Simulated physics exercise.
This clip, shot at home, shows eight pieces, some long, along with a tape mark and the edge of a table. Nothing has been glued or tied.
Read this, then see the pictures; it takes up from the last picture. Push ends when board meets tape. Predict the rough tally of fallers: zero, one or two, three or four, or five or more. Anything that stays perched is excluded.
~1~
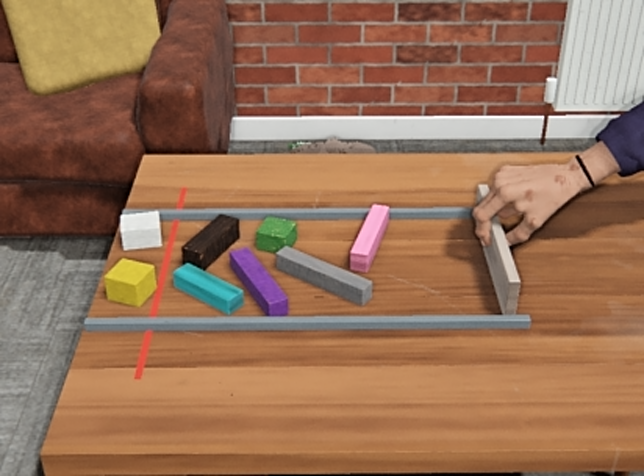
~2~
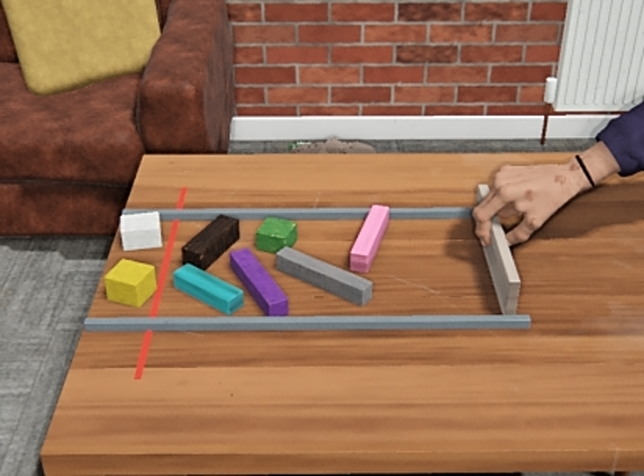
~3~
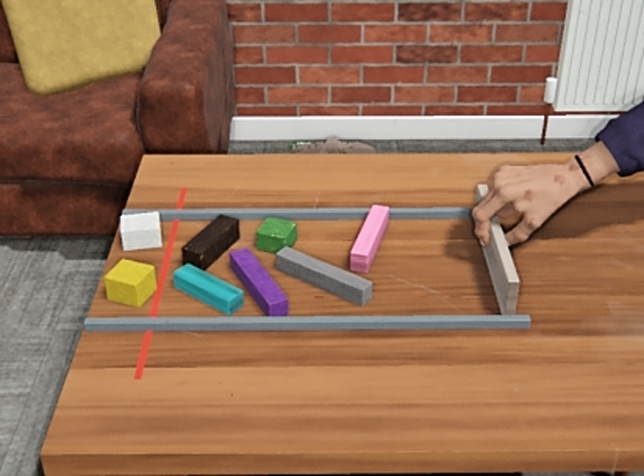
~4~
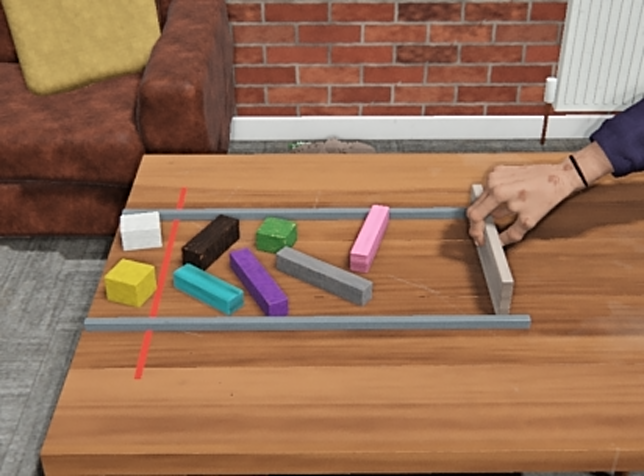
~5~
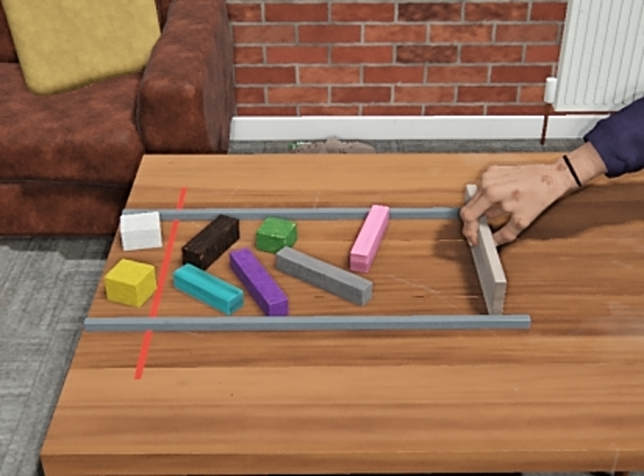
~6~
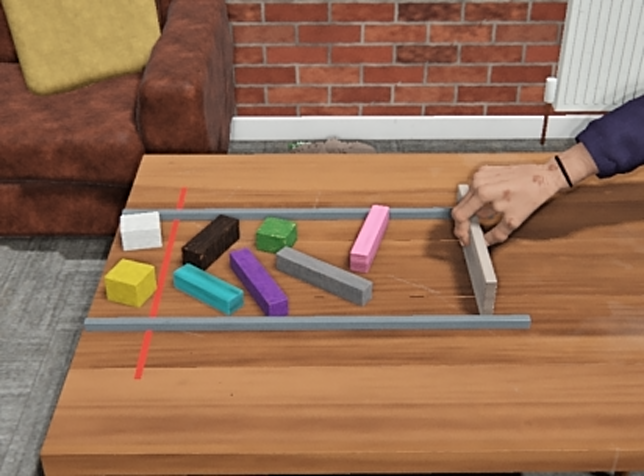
So the push knocks three or four off, going by the tape.
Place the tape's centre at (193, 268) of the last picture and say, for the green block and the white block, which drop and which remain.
Green block: Is still there, white block: Is gone.
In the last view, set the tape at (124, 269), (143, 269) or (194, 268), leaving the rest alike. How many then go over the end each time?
7, 4, 1.
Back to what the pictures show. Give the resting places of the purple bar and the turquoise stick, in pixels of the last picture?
In the last picture the first middle sits at (120, 286) and the other at (99, 293).
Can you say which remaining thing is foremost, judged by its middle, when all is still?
Foremost: The turquoise stick.
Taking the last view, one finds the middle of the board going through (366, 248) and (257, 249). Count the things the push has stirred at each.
Counts: 2 and 6.
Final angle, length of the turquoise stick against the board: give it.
I'd say it's about 20° out of line.
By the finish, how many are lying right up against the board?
The count comes out at 2.
Soon after, none off yet; white block at rest near (141, 231); yellow block at rest near (131, 283); black bar at rest near (212, 243).
In the end, the number that fall off is three or four; gone, black bar, yellow block and white block.
